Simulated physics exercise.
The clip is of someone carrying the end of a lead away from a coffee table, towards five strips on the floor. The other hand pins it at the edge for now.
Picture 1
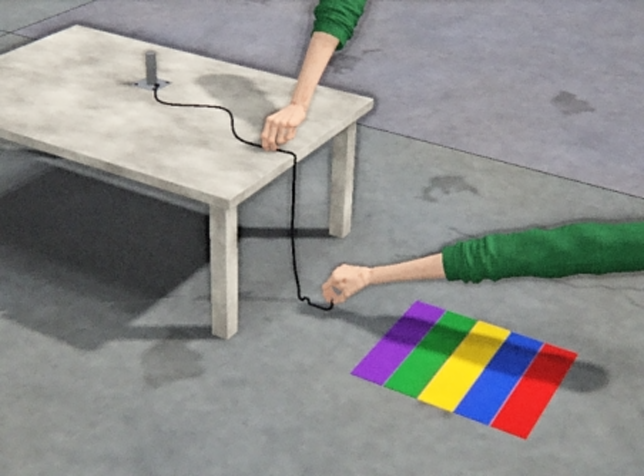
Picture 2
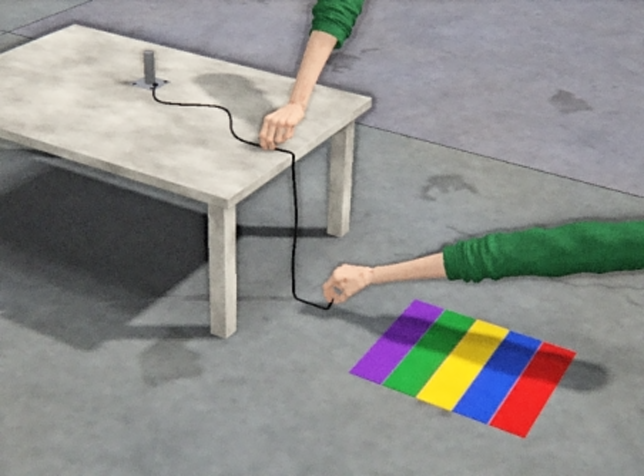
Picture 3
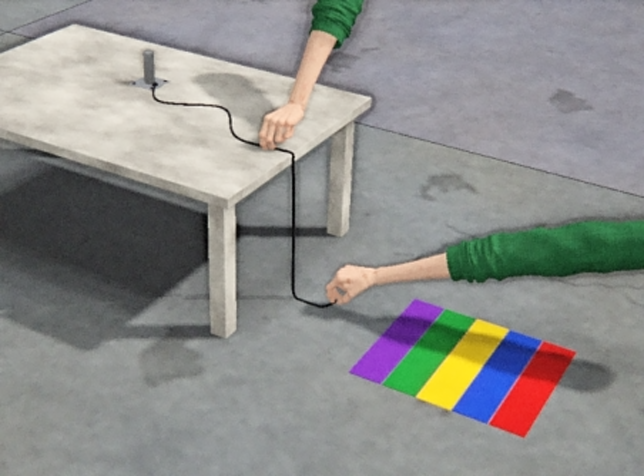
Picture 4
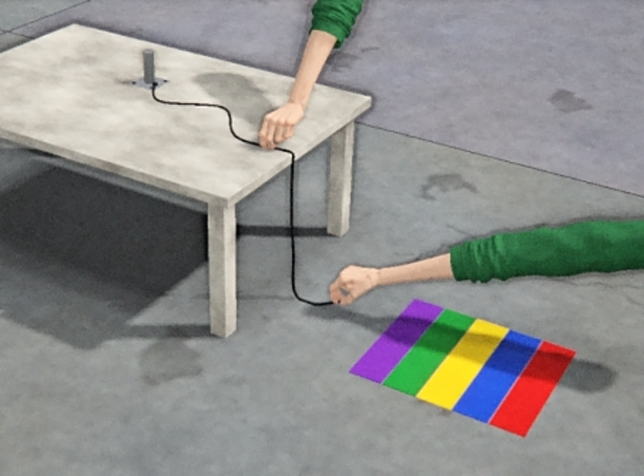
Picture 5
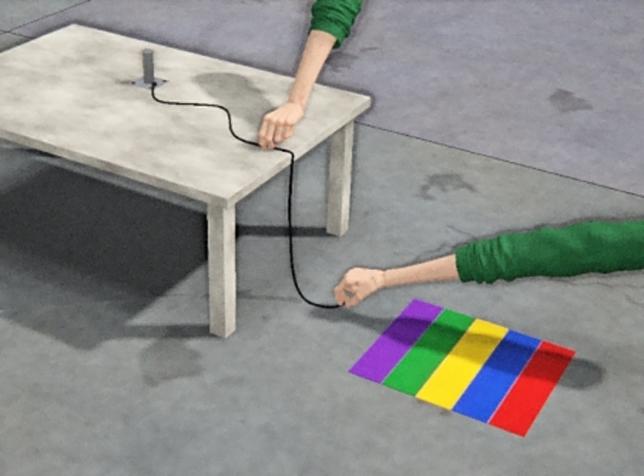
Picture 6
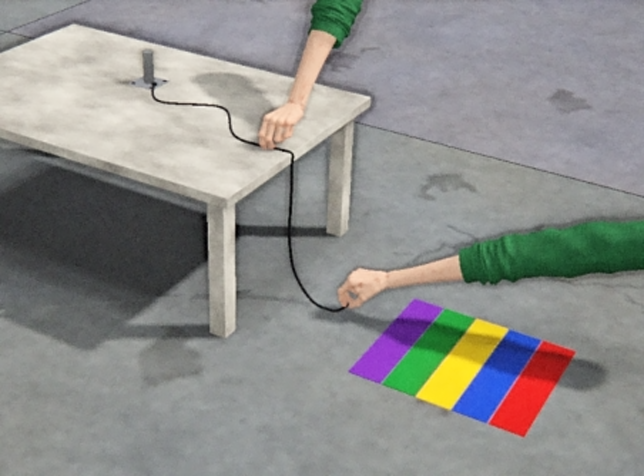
A grey concrete floor with a pale, mottled coffee table at the left is seen from above at an angle. A black lead runs from a small grey upright piece on the tabletop, under a green-sleeved hand at the edge, down to another hand beside purple, green, yellow, blue and red strips. The lower hand draws the lead's end slightly rightward, smoothing its hanging curve, while the upper hand and view stay still.
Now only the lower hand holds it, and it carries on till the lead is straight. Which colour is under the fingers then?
The end stops over the yellow strip.
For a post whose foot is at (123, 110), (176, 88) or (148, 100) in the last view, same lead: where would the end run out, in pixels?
The places are (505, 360), (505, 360) and (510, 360).
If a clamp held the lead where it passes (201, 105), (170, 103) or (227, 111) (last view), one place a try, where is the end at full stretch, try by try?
In that order: (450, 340), (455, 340) and (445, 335).
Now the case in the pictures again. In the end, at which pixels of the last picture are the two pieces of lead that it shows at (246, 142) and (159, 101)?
At (288, 145), then (184, 97).
A little later, end near (418, 328); over purple.
Next, end near (453, 340); over yellow.
When it is tight, end near (473, 347); over yellow. It gets as far as the yellow strip.
